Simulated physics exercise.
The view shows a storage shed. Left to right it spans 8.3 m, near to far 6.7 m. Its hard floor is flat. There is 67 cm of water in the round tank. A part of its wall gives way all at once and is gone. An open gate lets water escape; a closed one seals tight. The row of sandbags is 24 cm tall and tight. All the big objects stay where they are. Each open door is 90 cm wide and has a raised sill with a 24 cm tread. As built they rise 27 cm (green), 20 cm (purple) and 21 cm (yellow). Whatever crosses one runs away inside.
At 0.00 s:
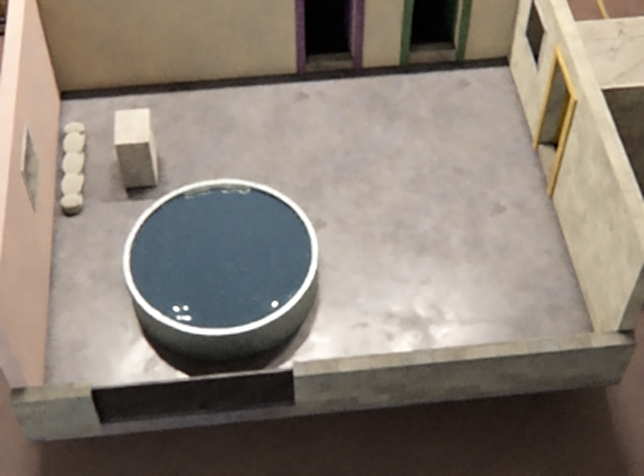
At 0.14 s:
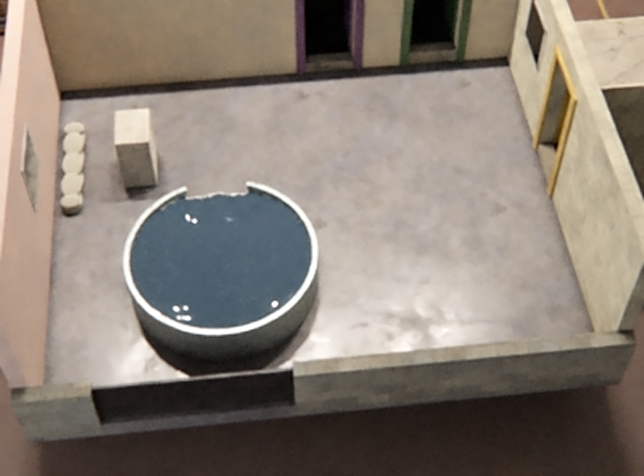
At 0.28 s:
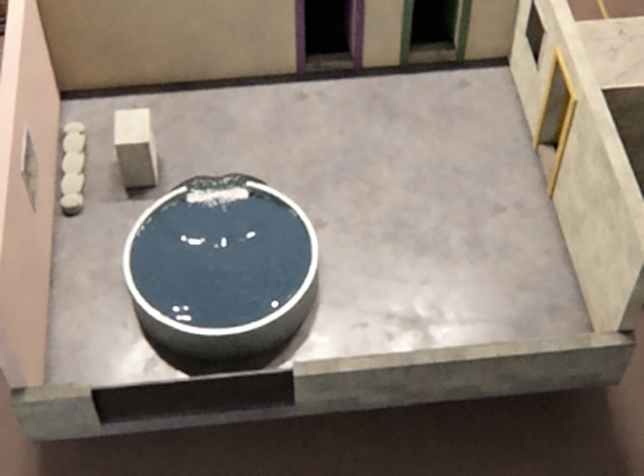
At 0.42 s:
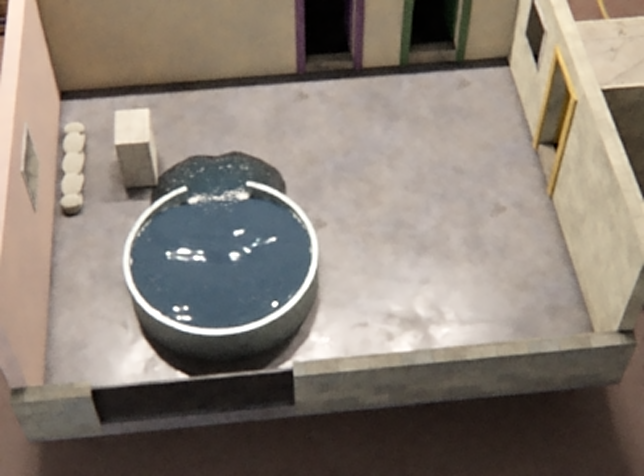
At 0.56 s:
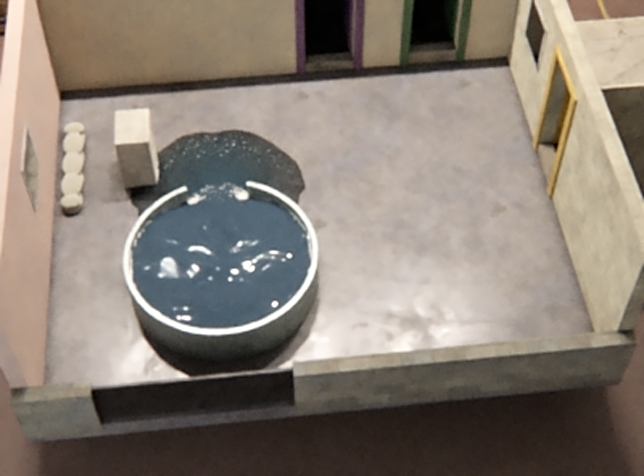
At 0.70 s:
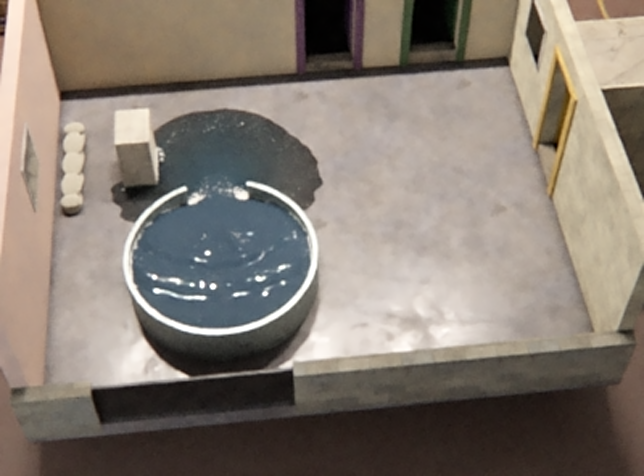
Dark water pouring through a gap in the far side of a round tank, spreading across the floor around a pale block.
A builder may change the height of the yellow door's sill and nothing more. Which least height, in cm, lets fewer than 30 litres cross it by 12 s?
At least 6 cm or so.
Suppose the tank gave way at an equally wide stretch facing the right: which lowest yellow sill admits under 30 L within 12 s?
Then roughly 13.5 cm.
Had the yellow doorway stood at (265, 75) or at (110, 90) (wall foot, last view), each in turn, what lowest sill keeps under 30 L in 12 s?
About 20 and 15 cm.
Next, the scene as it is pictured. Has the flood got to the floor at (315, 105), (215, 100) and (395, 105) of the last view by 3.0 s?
In turn: Under water, under water, under water.
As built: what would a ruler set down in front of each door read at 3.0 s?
Depths in cm: Green 8, purple 17, yellow 0.
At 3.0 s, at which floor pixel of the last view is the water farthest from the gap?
At about (507, 57).
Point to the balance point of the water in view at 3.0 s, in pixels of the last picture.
Around (226, 209).
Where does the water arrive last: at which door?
The yellow one.
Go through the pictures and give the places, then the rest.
In the first picture, still water, 67 cm deep, in the round tank at (221, 256); the yellow door at (553, 130) is dry.
In the second picture, the front is at a hidden place, 0.3 m from the gap on the far side; 0.2 m2 of floor is wet, 67 cm left at the back.
In the third picture, the gap is on the far side, the front 0.8 m out at (237, 176); the back of the round tank holds 67 cm.
In the fourth picture, the gap is on the far side, the front 1.3 m out at (197, 159); the back of the round tank holds 67 cm.
In the fifth picture, the front is at (186, 139), 1.8 m from the gap on the far side; 3.7 m2 of floor is wet, 67 cm left at the back.
In the sixth picture, the front is at (188, 117), 2.3 m from the gap on the far side; 5.2 m2 of floor is wet, 67 cm left at the back; 4.0 m in a straight line remain to the yellow door at (553, 130).
After 1.4 s water covers 20 % of the floor, deepest (38 cm) near (218, 208); it has not reached the yellow door.
After 3.0 s water covers 35 % of the floor, deepest (34 cm) near (61, 92); it has not reached the yellow door.
After 12.0 s water covers 95 % of the floor, deepest (16 cm) near (298, 338); 7 cm at the yellow door, 0 litres in over its 21 cm sill.
At the yellow door as built, the water arrived by 4.3 s and peaked near 10 cm at 8.2 s.
With a sill of 5 cm, 43 litres would have come in within the 12 s; with 7 cm, 17 litres. So under 30 litres takes about 6 cm.
